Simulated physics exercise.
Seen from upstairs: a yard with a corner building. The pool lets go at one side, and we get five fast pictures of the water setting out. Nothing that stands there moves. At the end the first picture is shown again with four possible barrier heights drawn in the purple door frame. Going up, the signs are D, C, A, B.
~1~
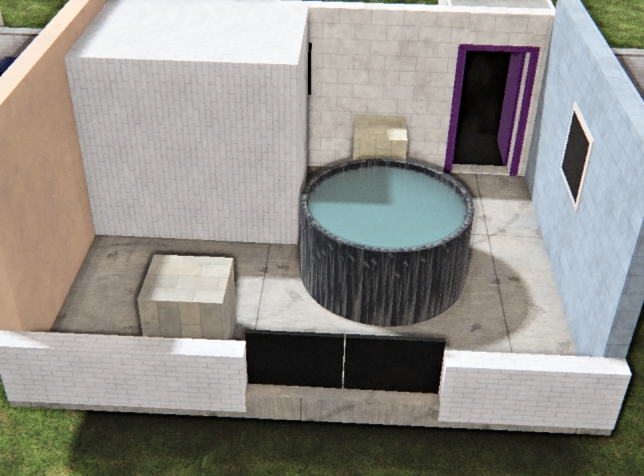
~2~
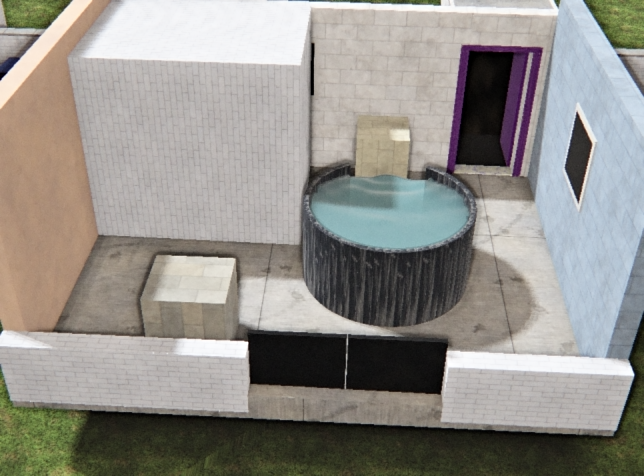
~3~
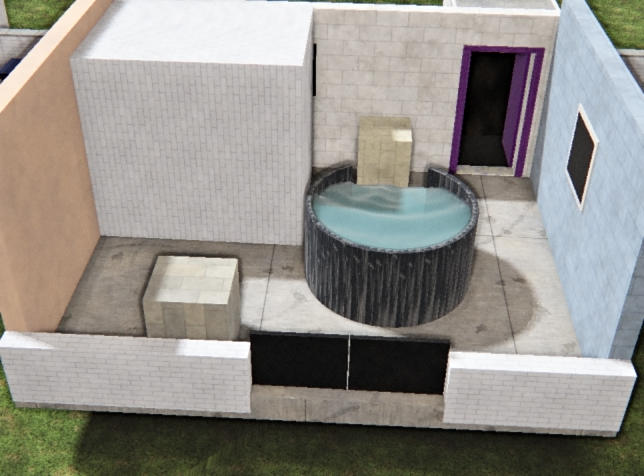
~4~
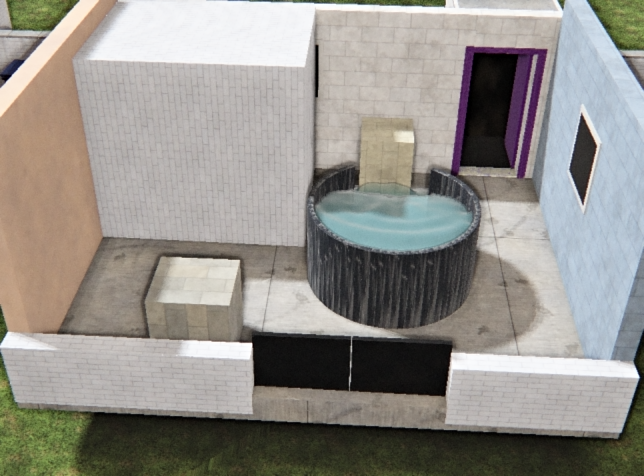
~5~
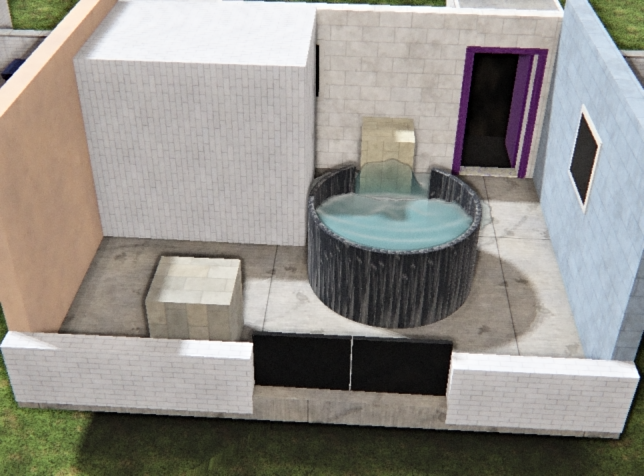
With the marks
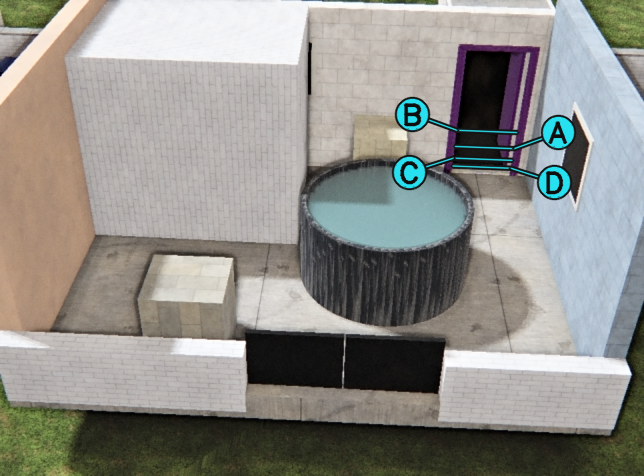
Water in a round, dark pool lay still in a walled yard, then the pool's back rim opened beside a pale block and the surface rippled and rose up toward the gap.
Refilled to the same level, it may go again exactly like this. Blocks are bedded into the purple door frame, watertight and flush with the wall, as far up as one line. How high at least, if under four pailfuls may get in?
Line A just does it.
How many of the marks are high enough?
Two of them.
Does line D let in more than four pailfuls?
Yes, it does.
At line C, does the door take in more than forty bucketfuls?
No.
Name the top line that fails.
That would be C.
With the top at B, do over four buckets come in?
No, that is safe.
On the marked copy, A at (484, 147); B at (487, 131); C at (482, 159); D at (481, 167); from the bottom up D, C, A, B.
With A, a splash gets over, under a bucket.
With B, nothing gets over.
With C, about 12 bucketfuls get in.
With D, dozens of bucketfuls pour in.
